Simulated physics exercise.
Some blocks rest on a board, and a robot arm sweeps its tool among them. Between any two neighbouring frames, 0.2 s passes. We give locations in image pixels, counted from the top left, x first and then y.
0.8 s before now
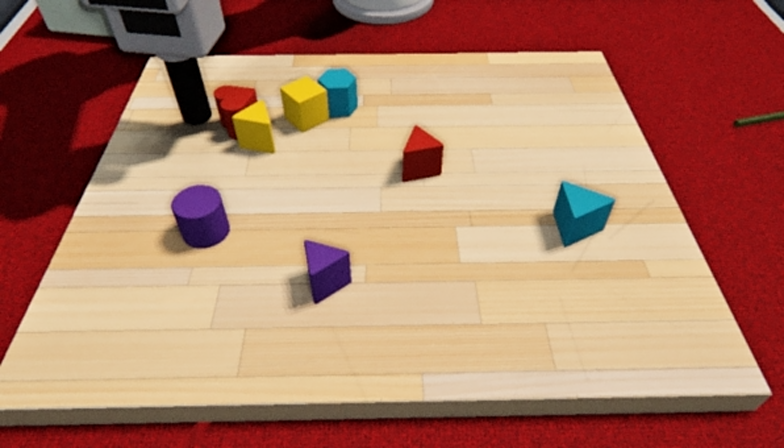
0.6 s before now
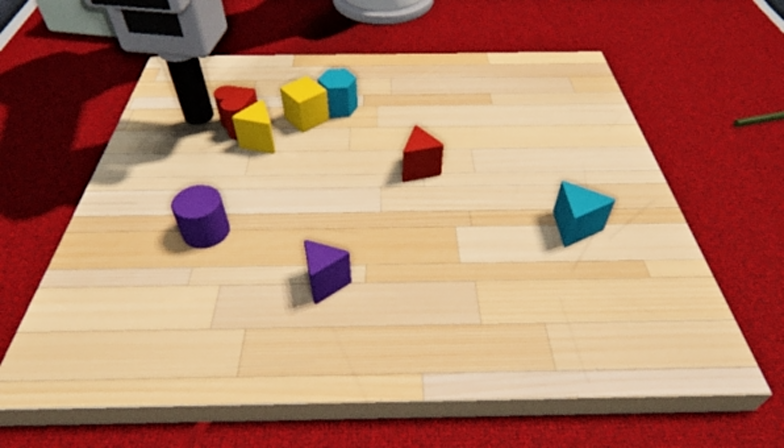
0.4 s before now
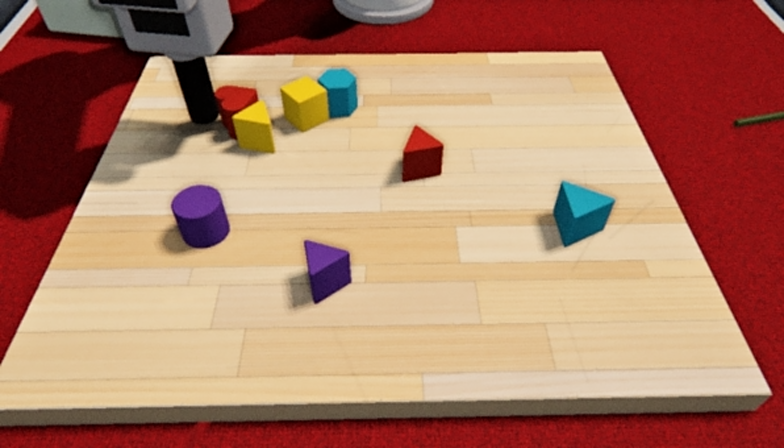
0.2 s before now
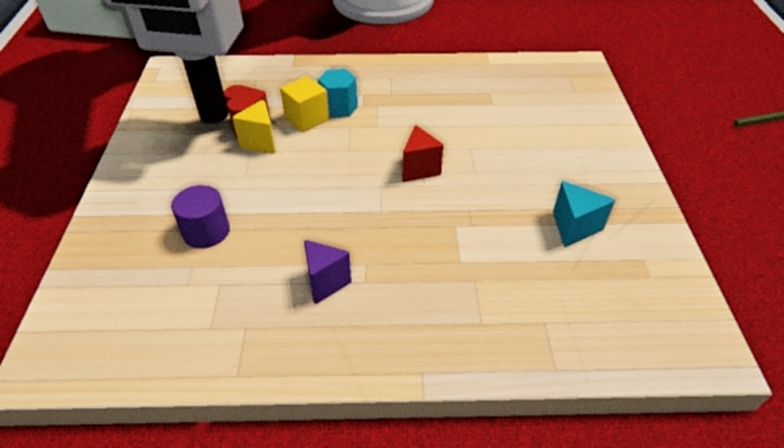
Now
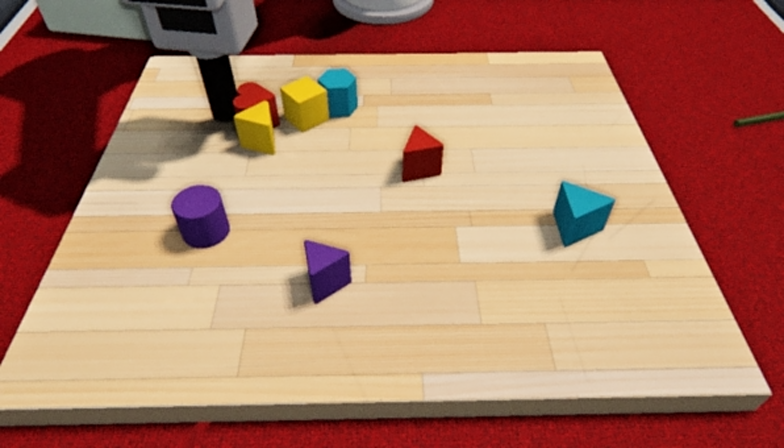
At the start, a robot arm's dark tool stands beside a red block near the upper left of a wooden board scattered with colourful blocks. After holding nearly still, it moves slightly right and nudges the red block a little rightward, beside the yellow triangular one.
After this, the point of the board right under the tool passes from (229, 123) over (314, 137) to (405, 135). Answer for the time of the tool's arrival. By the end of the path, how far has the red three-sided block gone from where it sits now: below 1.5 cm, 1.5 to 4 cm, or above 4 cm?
The shift is below 1.5 cm.
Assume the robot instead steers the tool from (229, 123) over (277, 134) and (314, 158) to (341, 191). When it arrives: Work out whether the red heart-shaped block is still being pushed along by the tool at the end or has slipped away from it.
The tool moves past it.
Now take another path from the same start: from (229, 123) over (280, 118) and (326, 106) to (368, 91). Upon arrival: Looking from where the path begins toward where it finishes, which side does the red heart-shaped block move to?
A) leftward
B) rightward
I'll go with B - rightward.
On the path given first. One third of the way, tool (286, 123); red heart-shaped block (313, 101); yellow three-sided block (269, 120), turned 50° clockwise; yellow four-sided block (341, 86), turned 20° anticlockwise; turquoise hexagonal block (363, 71), turned 25° anticlockwise.
Two thirds of the way, tool (344, 131); red heart-shaped block (374, 105), turned 25° anticlockwise; yellow three-sided block (269, 120), turned 50° clockwise; yellow four-sided block (383, 82), turned 70° anticlockwise; turquoise hexagonal block (377, 63), turned 70° anticlockwise.
At the end, tool (405, 126); red heart-shaped block (435, 103); yellow three-sided block (269, 120), turned 50° clockwise; yellow four-sided block (403, 80), turned 120° anticlockwise; turquoise hexagonal block (377, 62), turned 75° anticlockwise; red three-sided block unmoved.
